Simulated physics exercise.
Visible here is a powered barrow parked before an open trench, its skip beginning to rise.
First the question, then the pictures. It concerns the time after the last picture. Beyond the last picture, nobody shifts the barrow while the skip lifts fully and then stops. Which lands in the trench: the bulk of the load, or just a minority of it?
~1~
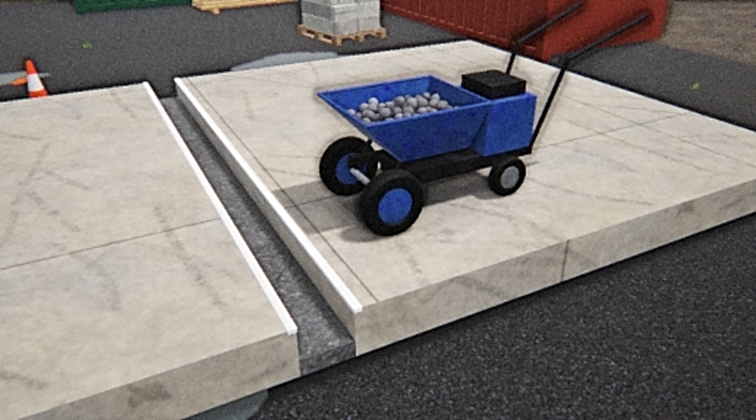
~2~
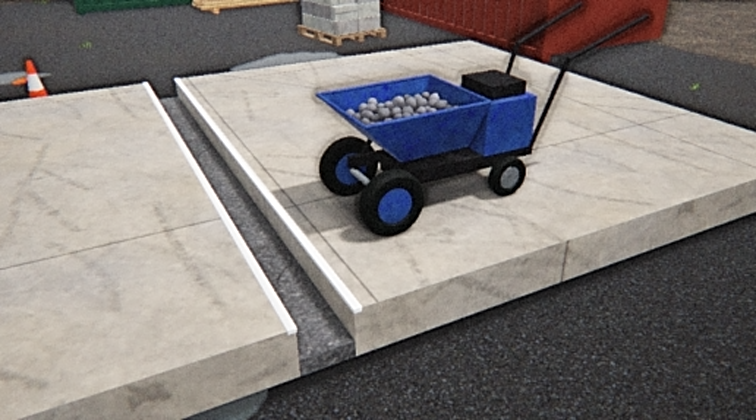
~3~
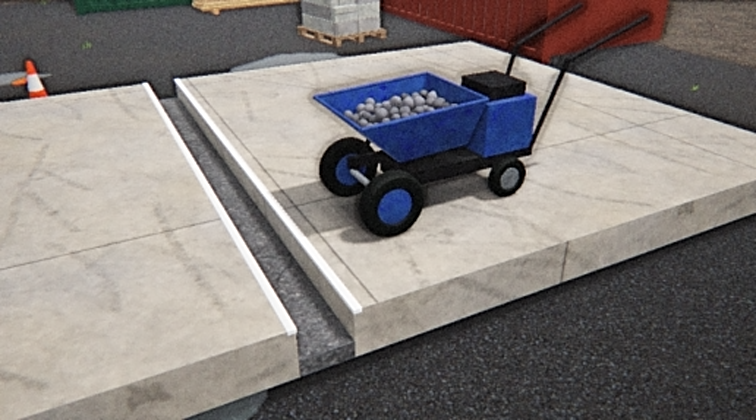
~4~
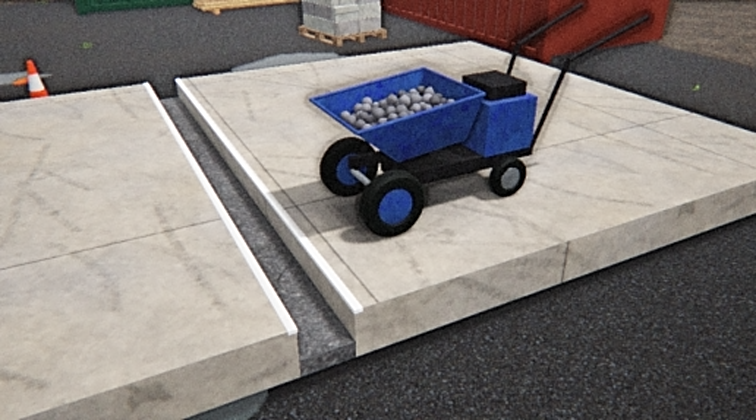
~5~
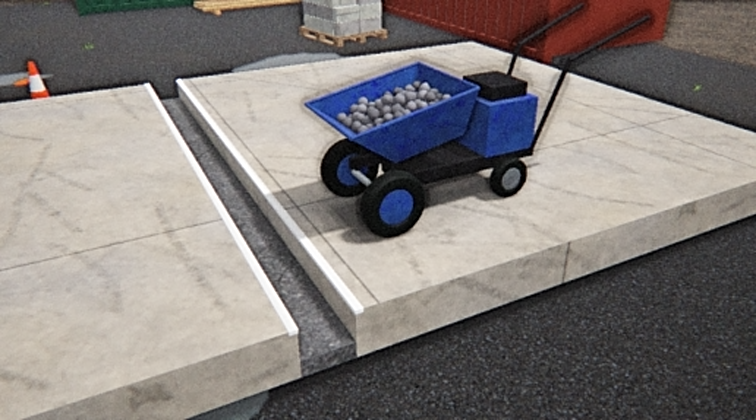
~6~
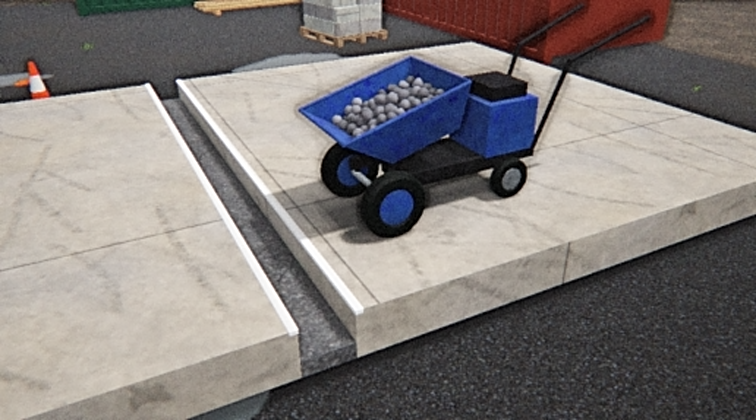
The bulk.
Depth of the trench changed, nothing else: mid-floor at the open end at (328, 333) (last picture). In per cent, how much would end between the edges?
About 70 per cent.
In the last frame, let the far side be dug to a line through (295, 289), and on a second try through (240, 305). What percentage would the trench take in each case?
The share would be 50 % first and 100 % second.
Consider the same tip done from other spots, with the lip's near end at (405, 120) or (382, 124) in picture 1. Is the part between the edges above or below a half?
Trial 1 exceeds half, trial 2 exceeds half.
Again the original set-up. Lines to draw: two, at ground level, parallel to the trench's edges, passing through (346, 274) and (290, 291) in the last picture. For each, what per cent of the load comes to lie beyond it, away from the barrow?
Around 100 per cent for the first, around 30 per cent for the second.
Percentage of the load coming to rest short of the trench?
That share comes out near 0 in a hundred.
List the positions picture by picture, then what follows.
In the first frame, lip of the skip (366, 127), level; top of the load (408, 116), round cobbles; first edge of the trench (333, 276); far edge (271, 294), the trench over half as wide as the skip, and about half as deep as wide.
In the second frame, lip of the skip (365, 128), level; top of the load (420, 113).
In the third frame, lip of the skip (361, 130), tipped barely; top of the load (418, 112).
In the fourth frame, lip of the skip (357, 134), tipped a little; top of the load (422, 108).
In the fifth frame, lip of the skip (352, 139), tipped a little; top of the load (418, 105).
In the sixth frame, lip of the skip (344, 145), tipped clearly; top of the load (421, 102); first edge of the trench (334, 277); far edge (272, 295).
Just after the last frame, skip tipped steeply; every one in the skip.
A moment on, skip tipped right over; roughly half in the skip; roughly half in or heaped over the trench; just a few beyond it; just a few falling.
Further on, skip tipped right over; the larger part in or heaped over the trench; about a tenth beyond it.
When it is over, skip tipped right over; the larger part in or heaped over the trench; about a tenth beyond it.
